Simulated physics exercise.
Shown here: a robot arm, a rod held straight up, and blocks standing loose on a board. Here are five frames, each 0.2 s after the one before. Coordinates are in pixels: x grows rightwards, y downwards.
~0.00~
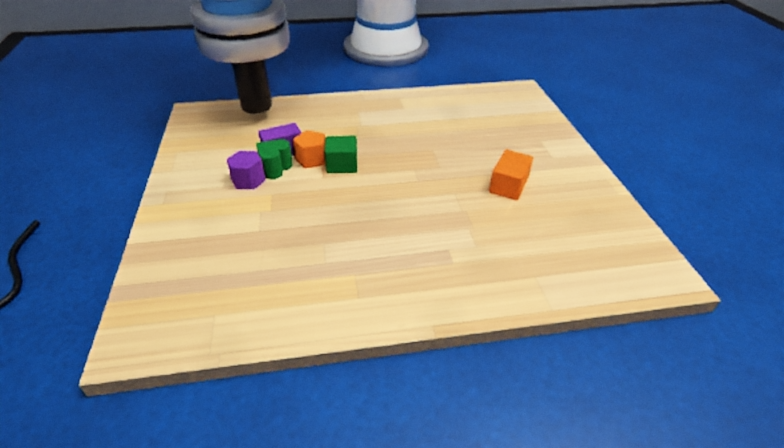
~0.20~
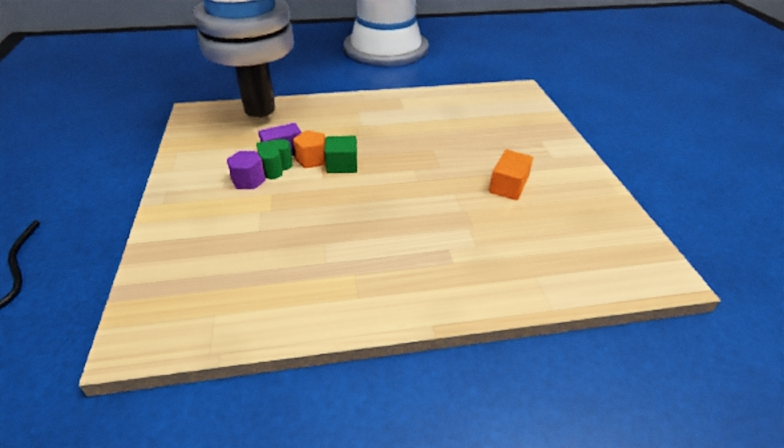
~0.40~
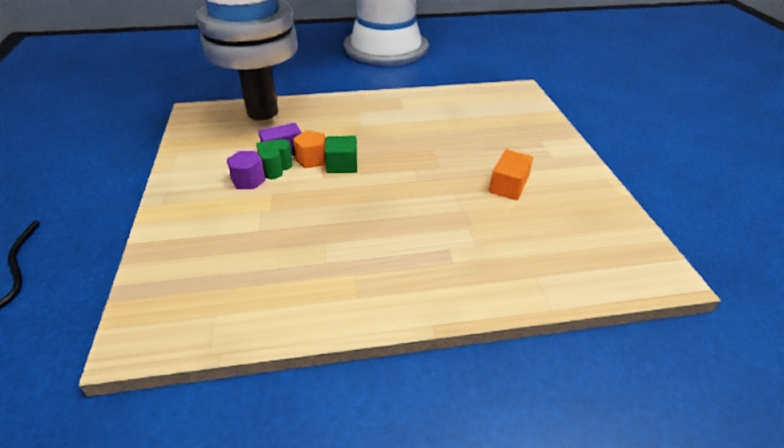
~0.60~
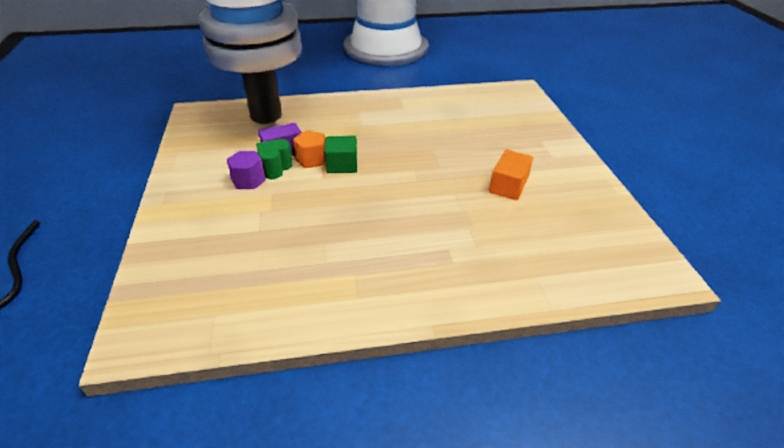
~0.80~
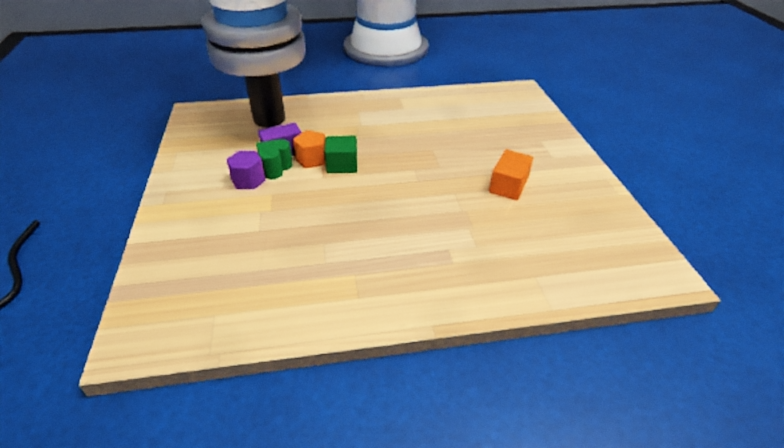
On a pale wooden board laid over a blue surface, a cluster of purple, green and orange blocks sits at the upper left, with one orange block apart on the right. A robot arm's upright dark rod moves slightly right and toward the cluster, while all the blocks stay still.
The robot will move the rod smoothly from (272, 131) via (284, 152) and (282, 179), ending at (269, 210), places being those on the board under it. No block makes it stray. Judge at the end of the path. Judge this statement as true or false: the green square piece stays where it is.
That statement is not accurate.
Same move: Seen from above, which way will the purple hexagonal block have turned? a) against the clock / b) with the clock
My answer is option b.
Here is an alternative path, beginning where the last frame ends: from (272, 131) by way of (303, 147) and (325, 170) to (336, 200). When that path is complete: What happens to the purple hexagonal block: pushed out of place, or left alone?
It is moved off its spot.
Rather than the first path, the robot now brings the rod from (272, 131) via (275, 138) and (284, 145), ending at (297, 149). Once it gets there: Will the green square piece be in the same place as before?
Going by the path, no.
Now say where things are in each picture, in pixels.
Rod tip (257, 107); block tops, purple hexagonal block (244, 159); green heart (272, 148); purple oblong block (280, 131); orange five-sided block (310, 138); green square piece (341, 143), in the first picture.
Rod (260, 110); blocks unchanged, in the second picture.
Rod (263, 113); blocks unchanged, in the third picture.
Rod (266, 117); blocks unchanged, in the fourth picture.
Rod (270, 120); purple hexagonal block (244, 159); green heart (272, 148); purple oblong block (280, 131); orange five-sided block (310, 138); green square piece (341, 143), in the fifth picture.
The first path, step by step. One third of the way, rod (283, 141); green heart (276, 162); purple oblong block (285, 147), turned 15° clockwise; orange five-sided block (320, 153), turned 20° anticlockwise; green square piece (348, 145), turned 20° anticlockwise.
Two thirds of the way, rod (280, 168); green heart (273, 193); purple oblong block (282, 175), turned 15° clockwise; orange five-sided block (323, 157), turned 35° anticlockwise; green square piece (349, 145), turned 25° anticlockwise.
At the end, rod (267, 199); purple hexagonal block (241, 161), turned 25° clockwise; green heart (271, 228); purple oblong block (272, 208); orange five-sided block (323, 157), turned 35° anticlockwise; green square piece (349, 145), turned 25° anticlockwise.
